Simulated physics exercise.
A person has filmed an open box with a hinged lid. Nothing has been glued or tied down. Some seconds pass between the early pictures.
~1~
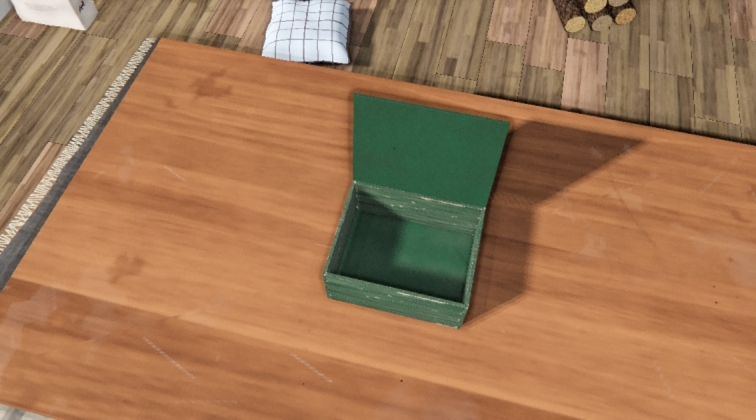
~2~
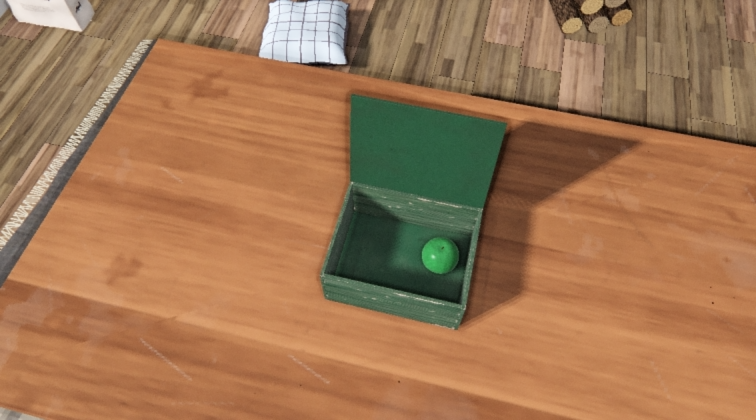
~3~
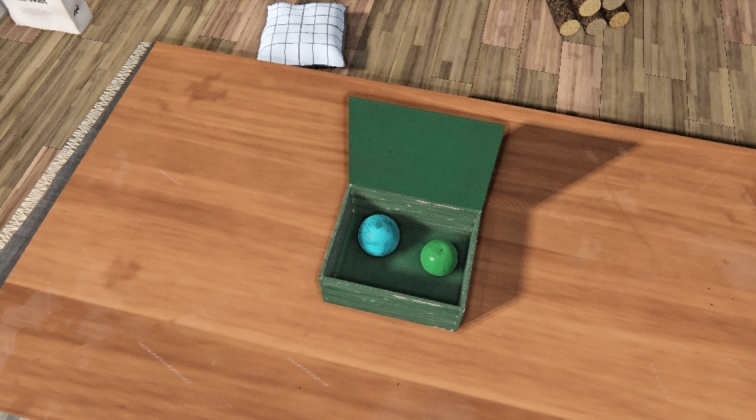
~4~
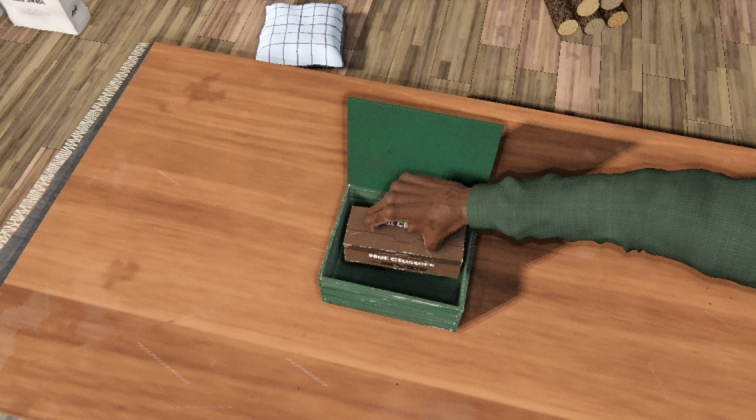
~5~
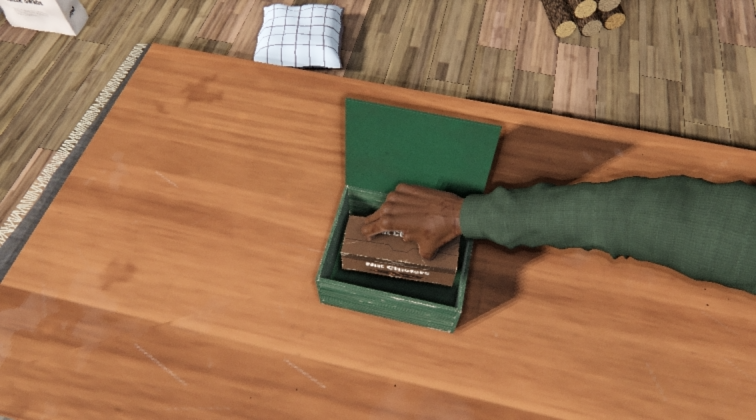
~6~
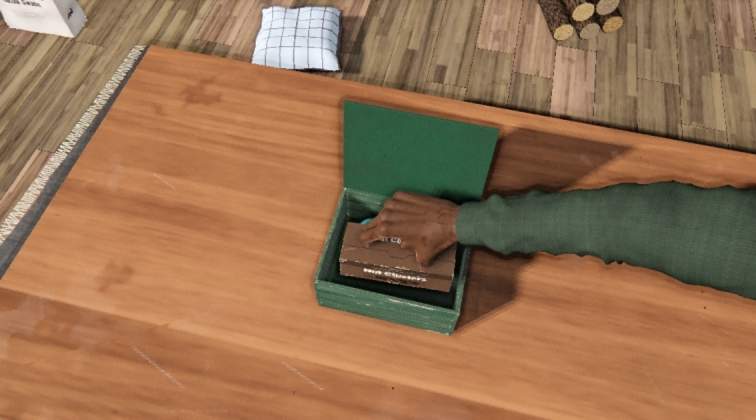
Open green box on a wooden table showing a green apple, then a blue ball beside it, before a hand lowers a brown carton inside.
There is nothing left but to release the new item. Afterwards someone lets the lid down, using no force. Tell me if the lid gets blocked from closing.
Oh look, the lid finishes down.
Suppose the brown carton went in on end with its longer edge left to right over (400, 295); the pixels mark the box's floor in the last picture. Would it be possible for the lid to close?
Result: Lid not shut.
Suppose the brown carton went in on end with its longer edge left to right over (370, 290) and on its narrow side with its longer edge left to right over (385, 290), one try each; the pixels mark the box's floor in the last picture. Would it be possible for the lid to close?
In the first case it is held up; in the second case it shuts flat.
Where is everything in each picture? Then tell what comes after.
The last thing is not in view yet, in the first frame.
The last thing is not in view yet; green apple (440, 256), in the second frame.
The last thing is not in view yet; green apple (439, 258), in the third frame.
Coming down; brown carton (405, 242), in the fourth frame.
Coming down; brown carton (401, 250), in the fifth frame.
Put in, still held; brown carton (398, 257), in the sixth frame.
Then, 0.50 s after the last picture, brown carton on its side near (396, 291); green apple rolled a little.
Then, 1.50 s after the last picture, lid 65° above the rim; brown carton on its side near (396, 291); green apple rolled a little; turquoise ball rolled a little.
Then, 2.00 s after the last picture, lid 15° above the rim; brown carton on its side near (396, 291); green apple rolled a little; turquoise ball rolled a little.
At rest, lid shut; tipped over in the box, brown carton; the other 2 in place. Seen from the same camera at the end, brown carton near (396, 291).
